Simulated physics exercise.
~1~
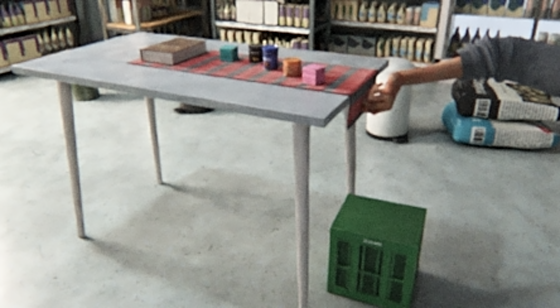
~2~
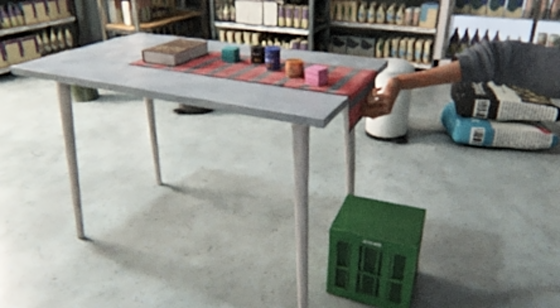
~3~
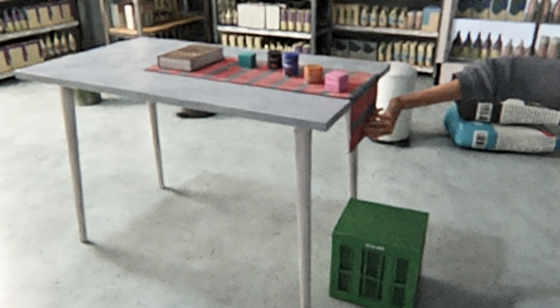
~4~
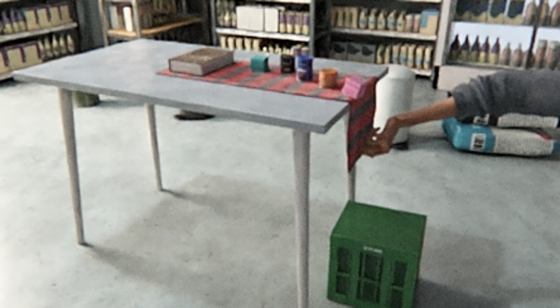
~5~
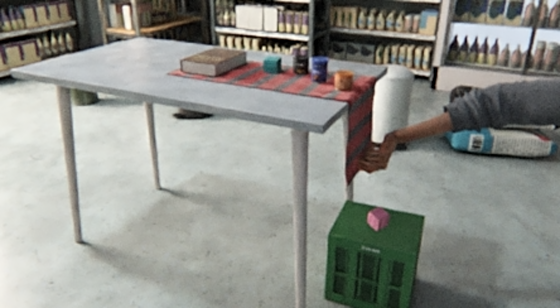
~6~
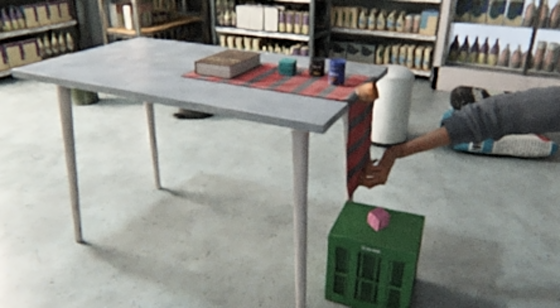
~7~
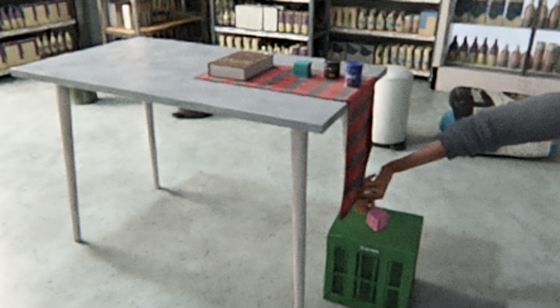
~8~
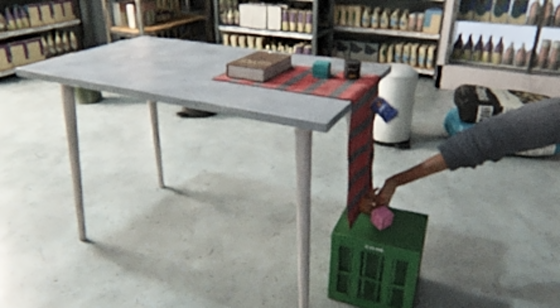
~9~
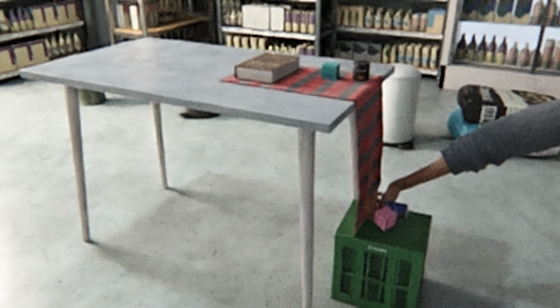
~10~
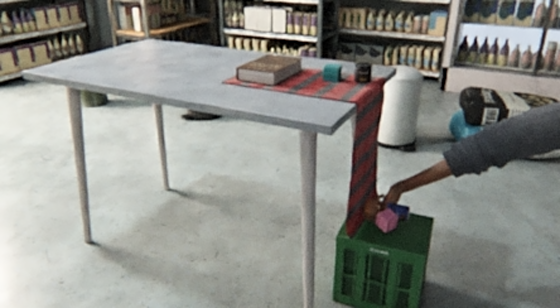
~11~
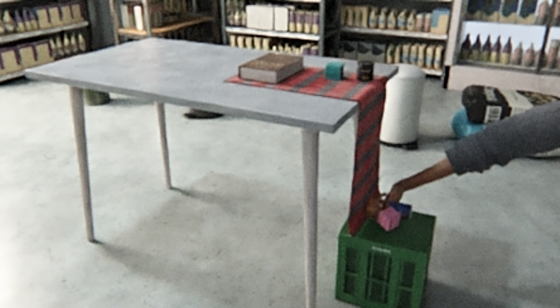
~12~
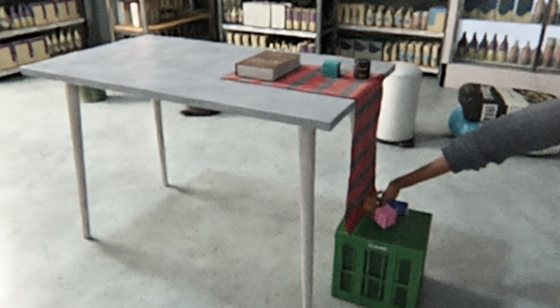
In this clip, a hand pulls a red patterned cloth down over the right end of a gray table, and a pink cube, an orange pot and a blue can drop off in turn onto the green crate below, while a book and other small items stay on top.
